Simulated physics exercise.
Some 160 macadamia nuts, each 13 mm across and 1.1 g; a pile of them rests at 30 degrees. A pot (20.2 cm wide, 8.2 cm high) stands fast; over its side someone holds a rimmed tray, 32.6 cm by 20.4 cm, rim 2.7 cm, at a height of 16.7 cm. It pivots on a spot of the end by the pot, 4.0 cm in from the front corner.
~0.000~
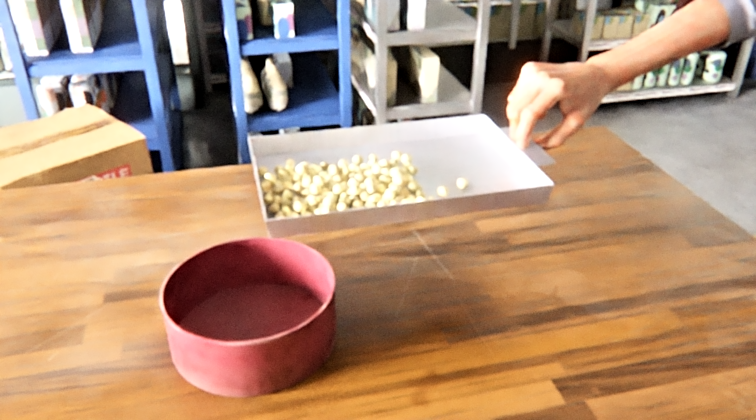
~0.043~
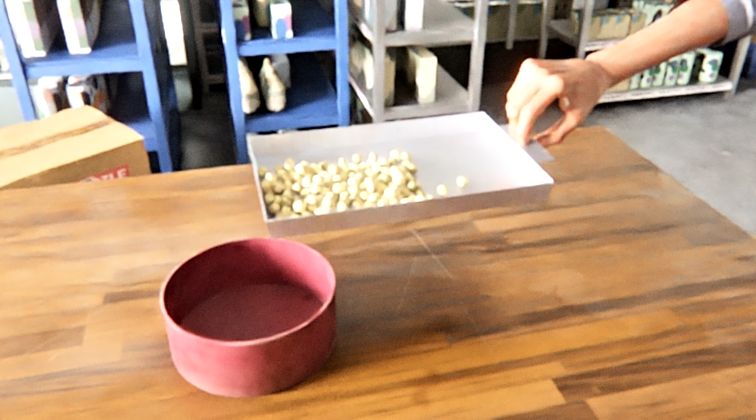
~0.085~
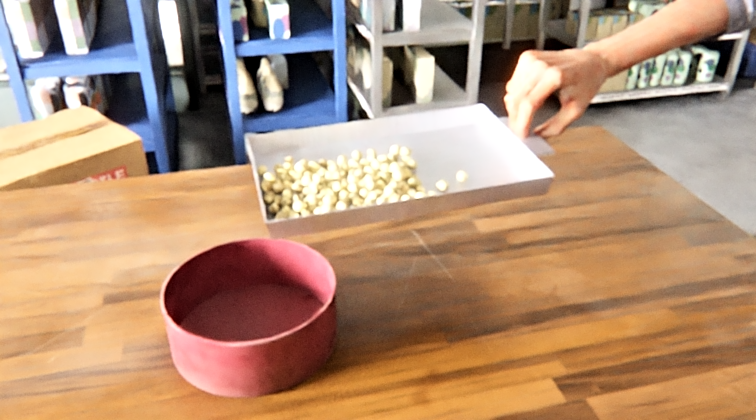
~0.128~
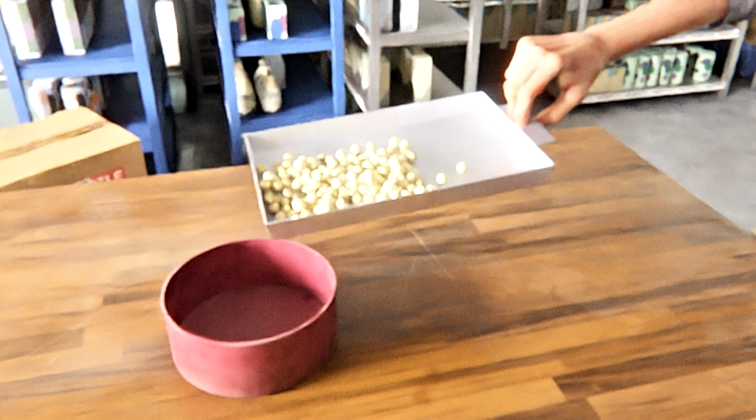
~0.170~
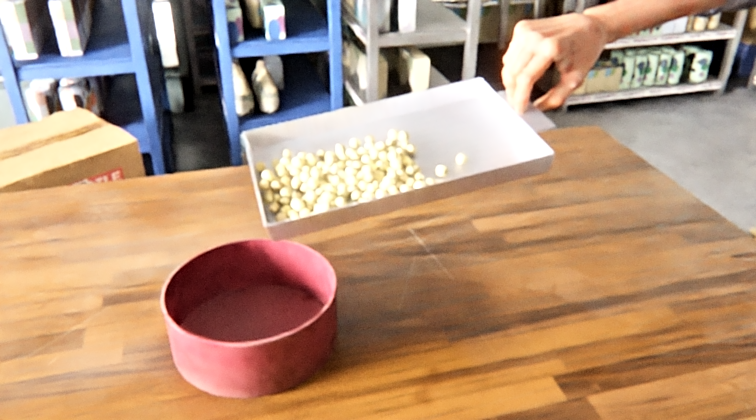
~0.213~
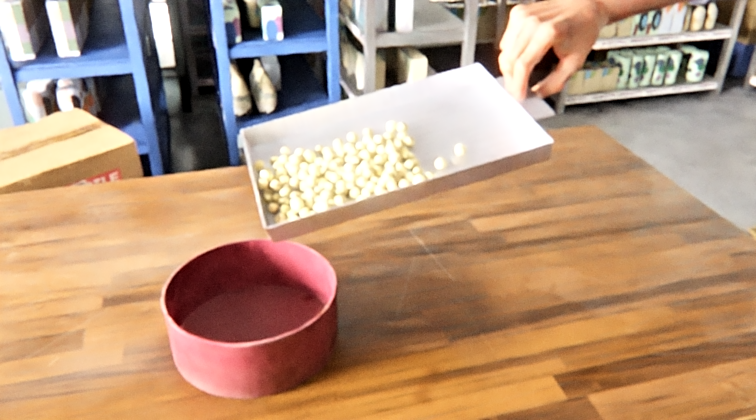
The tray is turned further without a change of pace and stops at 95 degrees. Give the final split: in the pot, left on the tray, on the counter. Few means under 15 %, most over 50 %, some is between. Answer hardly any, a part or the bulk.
Pot: The bulk, tray: Hardly any, counter: Hardly any.
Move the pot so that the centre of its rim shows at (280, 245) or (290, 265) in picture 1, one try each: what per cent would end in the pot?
About 0 and 30 per cent.
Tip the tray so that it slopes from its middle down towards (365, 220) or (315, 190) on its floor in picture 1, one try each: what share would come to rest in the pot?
About 75 and 80 per cent.
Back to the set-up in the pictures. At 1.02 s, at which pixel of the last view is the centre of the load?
At about (269, 176).
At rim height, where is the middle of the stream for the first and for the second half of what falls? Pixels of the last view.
First near (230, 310), later near (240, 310).
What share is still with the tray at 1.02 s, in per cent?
Some 90 per cent of the load.
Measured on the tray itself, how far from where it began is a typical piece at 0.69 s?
Roughly 2 cm.
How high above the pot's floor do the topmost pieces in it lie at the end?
About 3.5 cm.
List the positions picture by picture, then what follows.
In the first frame, tray tilt 0 degrees, front corners at (269, 218) and (549, 183); middle of the pieces at (350, 192); pot at (249, 284).
In the second frame, tray tilt 1 degrees, front corners at (269, 218) and (549, 180); middle of the pieces at (350, 191).
In the third frame, tray tilt 2 degrees, front corners at (269, 219) and (549, 174); middle of the pieces at (349, 189).
In the fourth frame, tray tilt 6 degrees, front corners at (269, 221) and (549, 164), lowest corner left front; middle of the pieces at (349, 185).
In the fifth frame, tray tilt 9 degrees, front corners at (269, 223) and (549, 152), lowest corner left front; middle of the pieces at (348, 182).
In the sixth frame, tray tilt 12 degrees, front corners at (268, 225) and (548, 141), lowest corner left front; middle of the pieces at (347, 178); pot at (251, 285). The tray's pace is about 80 degrees a second.
After 0.69 s, tilt 51 degrees; the tray holds 100 %, the pot 0 %.
Then, at 1.02 s, tilt 78 degrees; the tray holds 90 %, the pot 5 %.
Then, at 1.43 s, tilt 95 degrees; the tray holds 10 %, the pot 80 %.
At rest (2.5 s), pot 100 %, tray 0 %, counter 5 %.
